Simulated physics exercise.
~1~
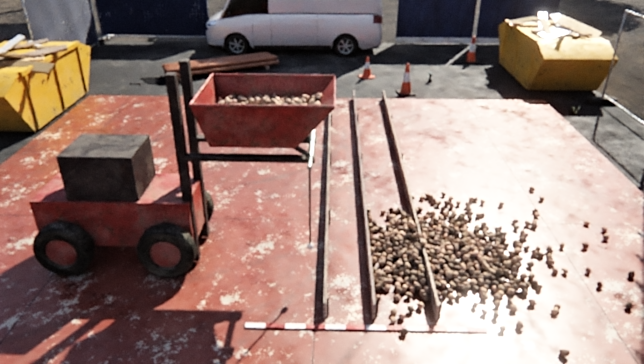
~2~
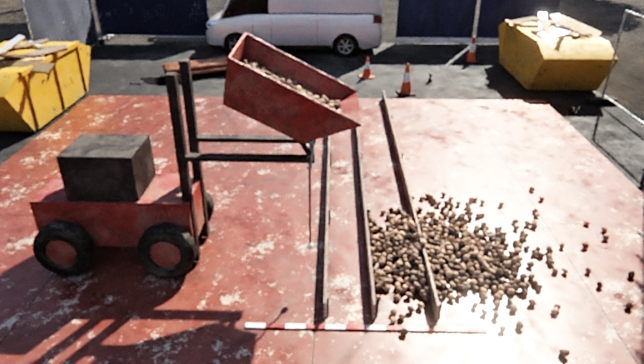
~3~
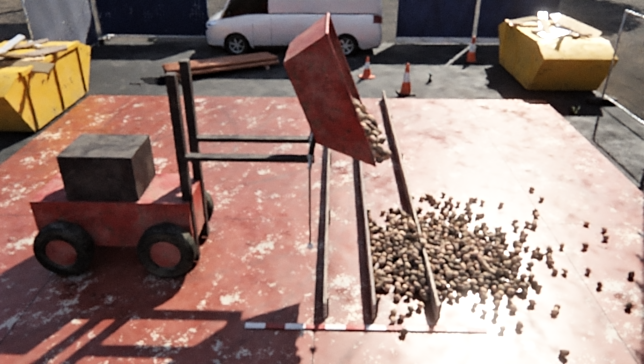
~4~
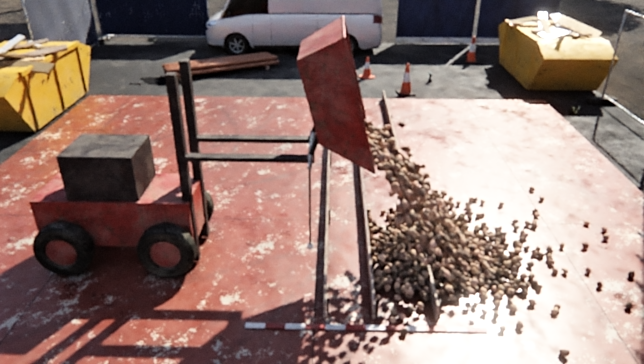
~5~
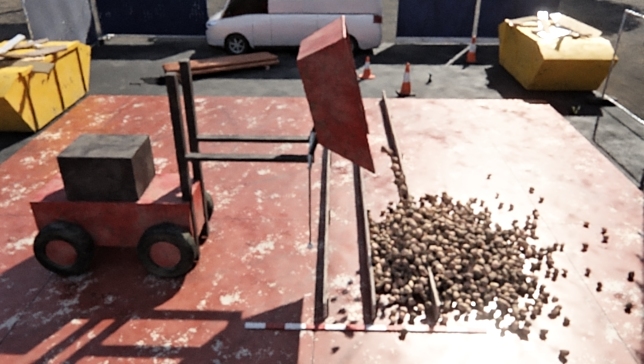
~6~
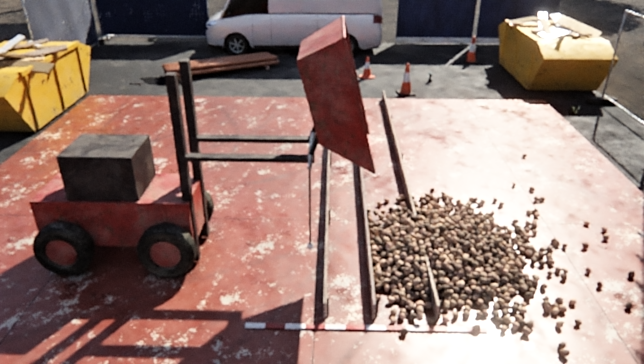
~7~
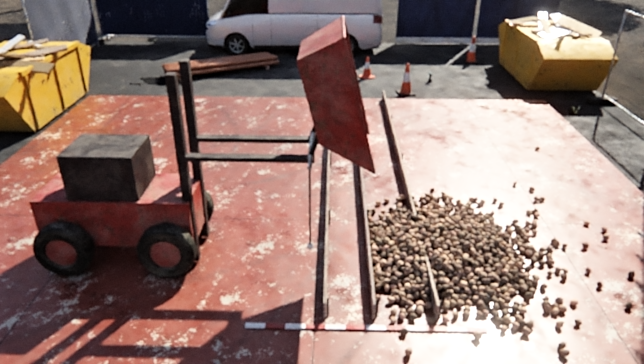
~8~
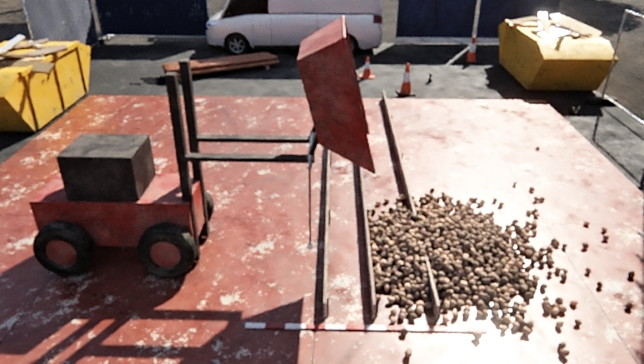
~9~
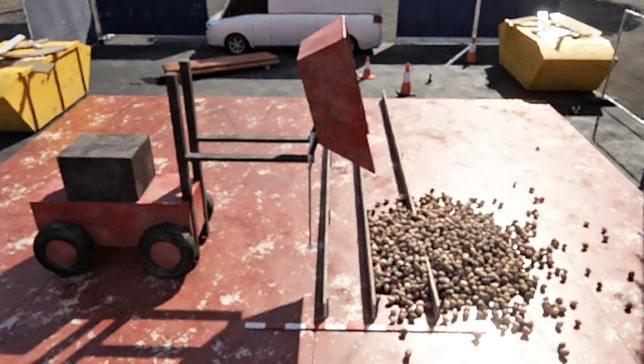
On a worn red floor, a forklift's skip tips right, emptying brown stones onto a pile.
